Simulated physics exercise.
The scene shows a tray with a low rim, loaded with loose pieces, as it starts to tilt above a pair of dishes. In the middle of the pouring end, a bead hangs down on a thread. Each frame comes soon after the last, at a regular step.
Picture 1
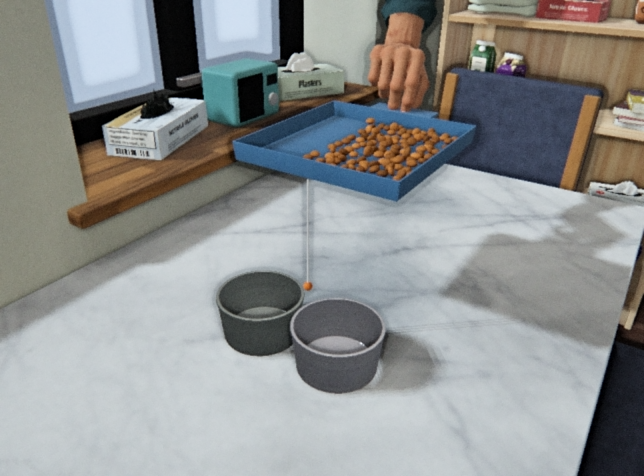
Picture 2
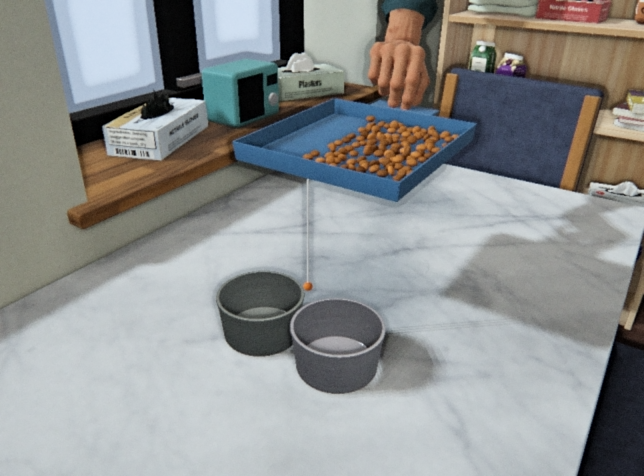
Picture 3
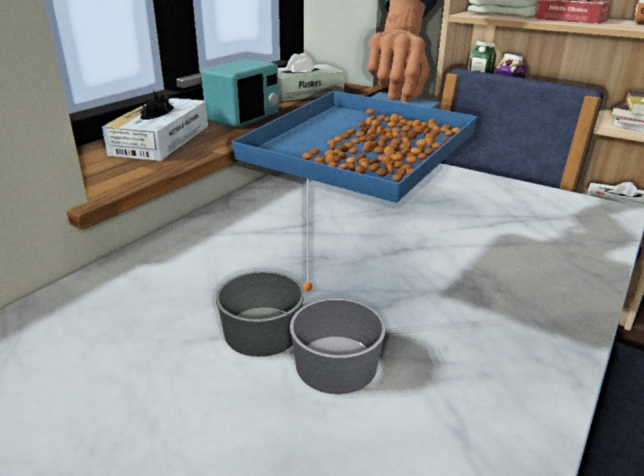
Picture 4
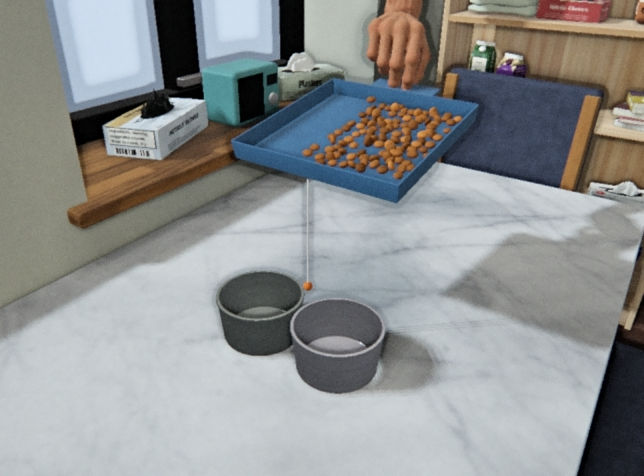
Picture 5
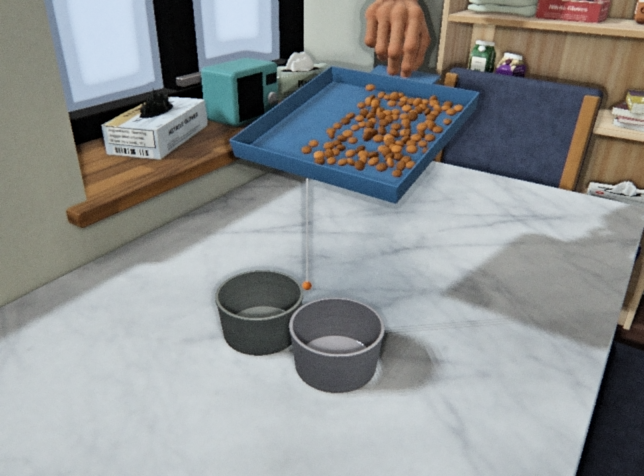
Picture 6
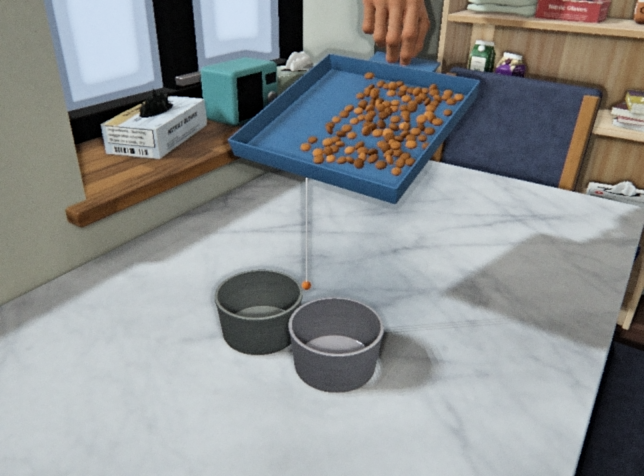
A blue tray of brown kibble started out level above two gray dishes on a marble table, then a hand behind it raised its back edge little by little, slanting it toward the front right corner.
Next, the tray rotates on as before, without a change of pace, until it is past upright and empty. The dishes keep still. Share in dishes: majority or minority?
I expect the dishes to receive the greater amount.
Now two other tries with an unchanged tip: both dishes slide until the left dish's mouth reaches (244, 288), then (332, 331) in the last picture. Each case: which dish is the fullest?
Trial one goes to the one to the right, trial two to the one to the left.
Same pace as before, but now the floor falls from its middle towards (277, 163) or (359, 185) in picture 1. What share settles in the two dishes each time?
For the first it's near 50 %, for the second near 50 %.
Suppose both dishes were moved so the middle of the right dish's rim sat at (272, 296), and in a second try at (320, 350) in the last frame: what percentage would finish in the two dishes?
In order, 20 % and 80 %.
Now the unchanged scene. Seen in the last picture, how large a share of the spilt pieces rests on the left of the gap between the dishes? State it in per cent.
I reckon around 50 per cent.
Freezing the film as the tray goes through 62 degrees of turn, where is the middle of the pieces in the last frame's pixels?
Check around (352, 171) in the last picture.
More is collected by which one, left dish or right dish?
The one you want is the right of the two.
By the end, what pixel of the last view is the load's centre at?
It settles centred around (330, 369).
Soon after the last picture, tray tipped steeply; nearly all on the tray; a stray few in the air.
A little later, tray tipped past a quarter turn; about half on the tray; about a quarter in the right dish; about a quarter outside both; a small part in the air.
Later still, tray tipped past a quarter turn; about two thirds in the right dish; a small part in the left dish; about a third outside both.
At rest, tray tipped past a quarter turn; about two thirds in the right dish; a small part in the left dish; about a third outside both.
